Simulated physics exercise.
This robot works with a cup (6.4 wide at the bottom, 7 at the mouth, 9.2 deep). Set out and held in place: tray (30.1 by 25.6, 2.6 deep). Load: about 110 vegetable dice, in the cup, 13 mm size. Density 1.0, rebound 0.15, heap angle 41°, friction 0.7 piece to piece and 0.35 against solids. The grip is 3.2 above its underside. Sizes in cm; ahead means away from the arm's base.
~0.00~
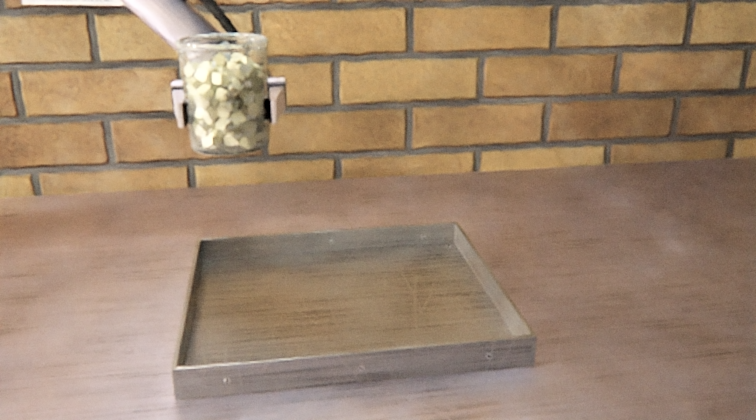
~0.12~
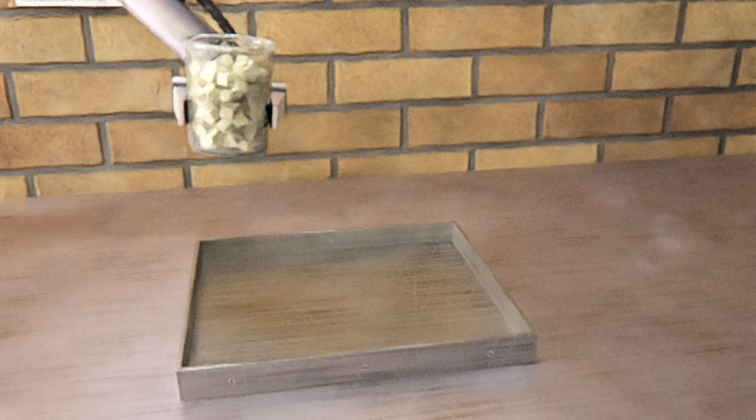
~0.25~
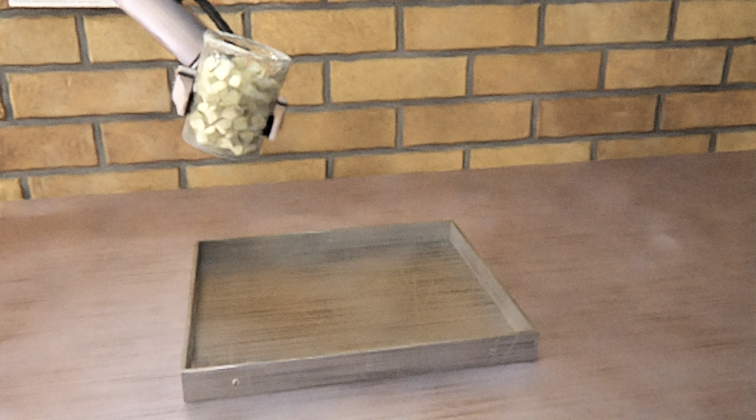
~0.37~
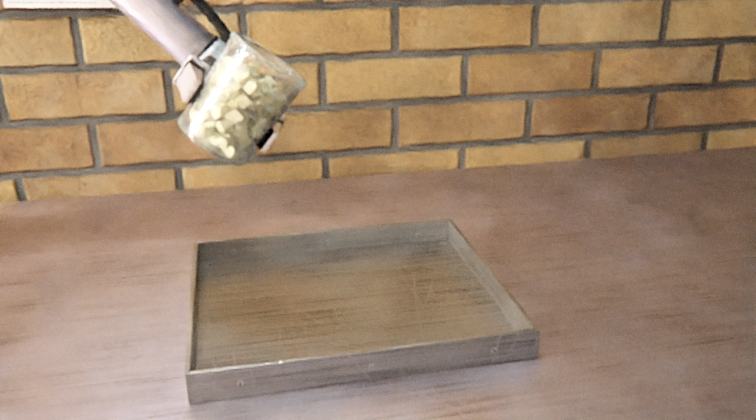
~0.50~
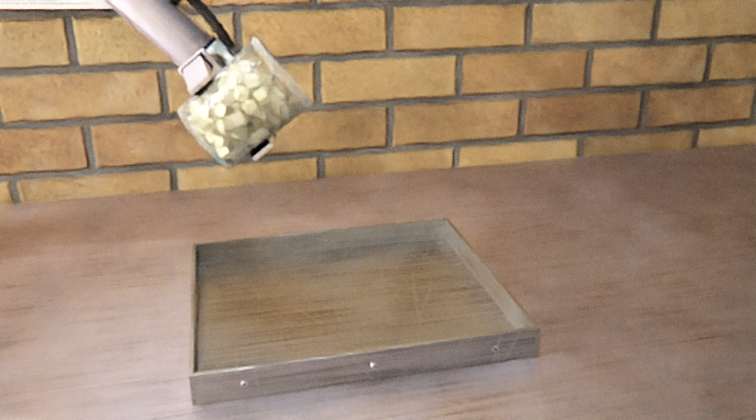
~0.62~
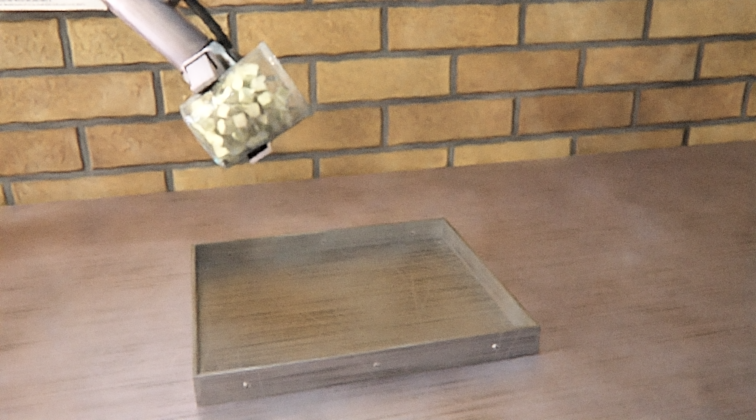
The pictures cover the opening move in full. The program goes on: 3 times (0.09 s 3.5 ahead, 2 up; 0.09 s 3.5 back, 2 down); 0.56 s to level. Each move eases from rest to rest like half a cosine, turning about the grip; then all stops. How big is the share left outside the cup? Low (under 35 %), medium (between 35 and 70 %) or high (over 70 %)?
A medium share, between 35 and 70 %, ends outside the cup.
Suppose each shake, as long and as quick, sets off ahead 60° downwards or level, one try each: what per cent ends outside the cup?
Some 5 and 30 per cent.
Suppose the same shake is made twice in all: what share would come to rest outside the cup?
It would be near 45 per cent.
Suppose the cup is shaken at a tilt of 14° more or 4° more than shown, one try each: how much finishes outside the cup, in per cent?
About 90 and 65 per cent.
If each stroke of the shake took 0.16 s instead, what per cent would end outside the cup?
In that case some 0 per cent.
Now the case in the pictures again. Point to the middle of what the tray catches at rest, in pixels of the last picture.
At about (409, 293).
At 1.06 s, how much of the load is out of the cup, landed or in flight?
About 45 per cent by then.
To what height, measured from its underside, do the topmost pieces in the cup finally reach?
Roughly 5.5 cm.
After 1.06 s, tilted 58° forward, highest piece 25 above the table; 64 in the cup, 30 in the tray, 1 on the table or floor, 18 in flight or on a rim.
After 1.50 s, tilted 19° forward, highest piece 25 above the table; 62 in the tray, 47 in the cup, 4 on the table or floor.
After 1.92 s, level, highest piece 24 above the table; 62 in the tray, 47 in the cup, 4 on the table or floor.
After 2.97 s, level, highest piece 24 above the table; 62 in the tray, 47 in the cup, 4 on the table or floor.
At rest, 62 in the tray, 47 in the cup, 4 on the table or floor. That is 58 % outside the cup.
